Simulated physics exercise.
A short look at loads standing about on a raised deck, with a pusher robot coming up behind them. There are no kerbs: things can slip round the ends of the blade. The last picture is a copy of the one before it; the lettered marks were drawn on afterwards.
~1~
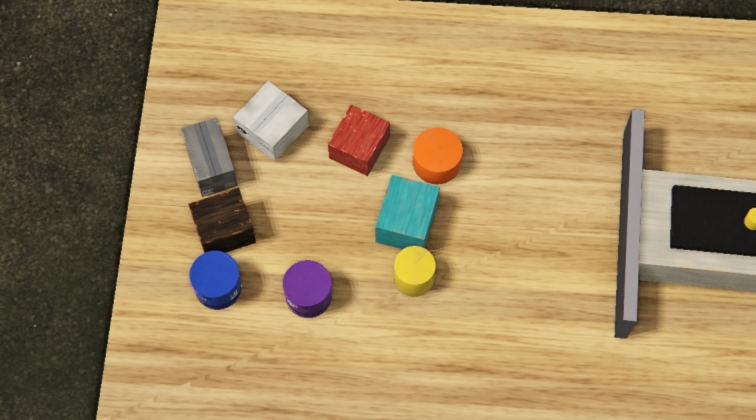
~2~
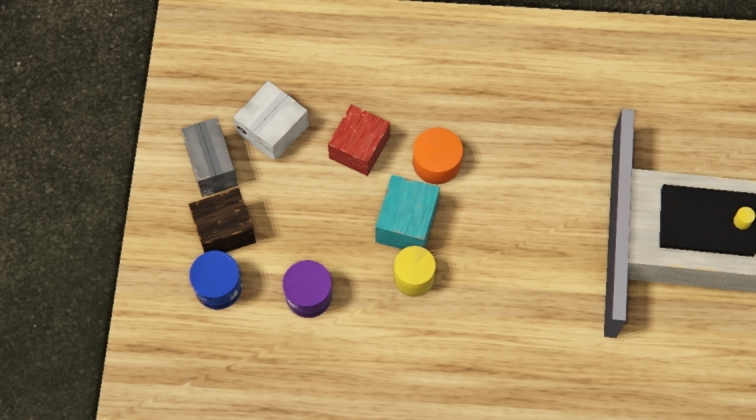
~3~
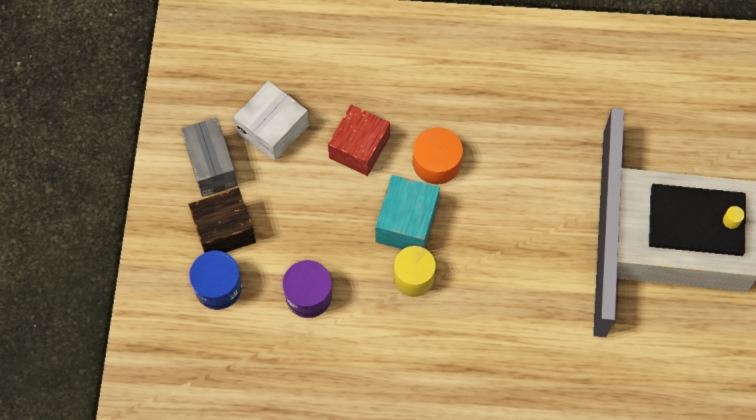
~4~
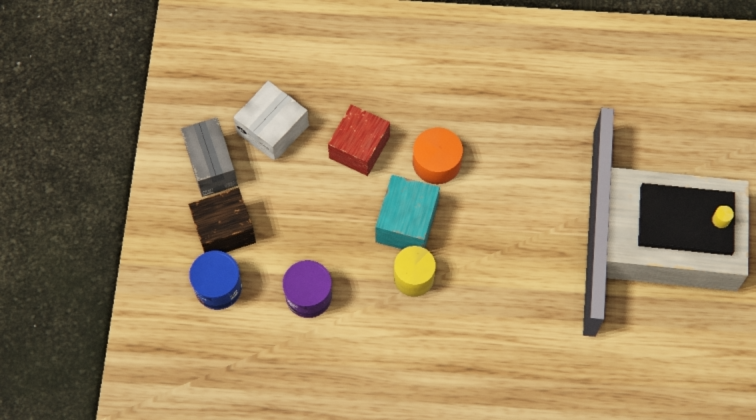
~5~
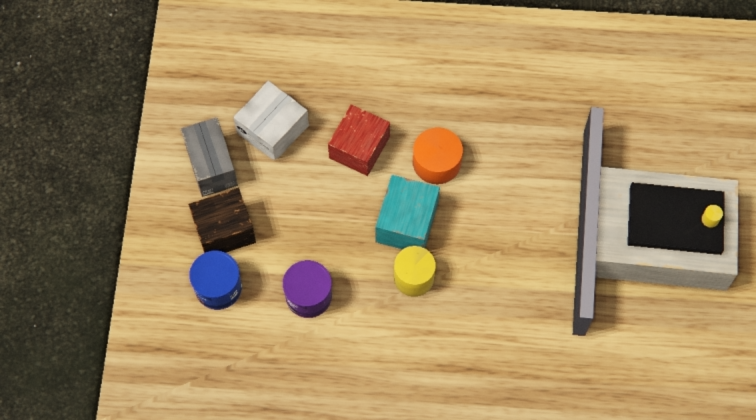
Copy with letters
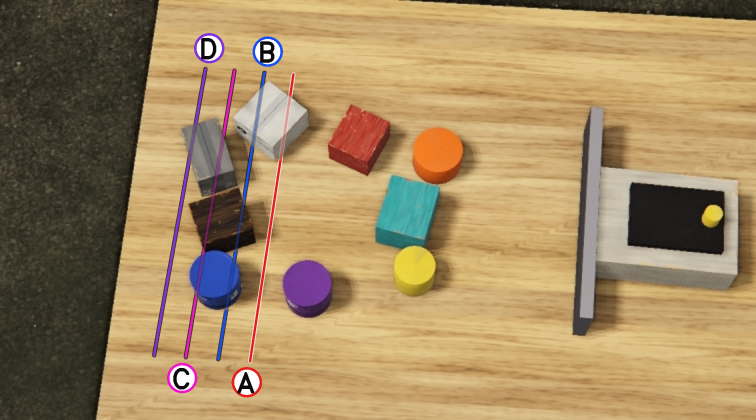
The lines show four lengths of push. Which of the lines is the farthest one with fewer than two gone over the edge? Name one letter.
It can go as far as C.
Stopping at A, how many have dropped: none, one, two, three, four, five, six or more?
In all, none.
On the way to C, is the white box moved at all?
Yes.
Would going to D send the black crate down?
Yes.
On the marked copy, A at (273, 212); B at (242, 210); C at (211, 208); D at (181, 206).
Taking C. A third of the way, robot (530, 208); orange canister (427, 155); grey box (210, 158).
Two thirds of the way, robot (393, 200); white box (212, 99); grey box (205, 158).
When it is over, robot (287, 193); white box (146, 60); black crate (129, 212); none fallen.
As for the rest, A is within the limit but short; B is within the limit but short; D drops four.
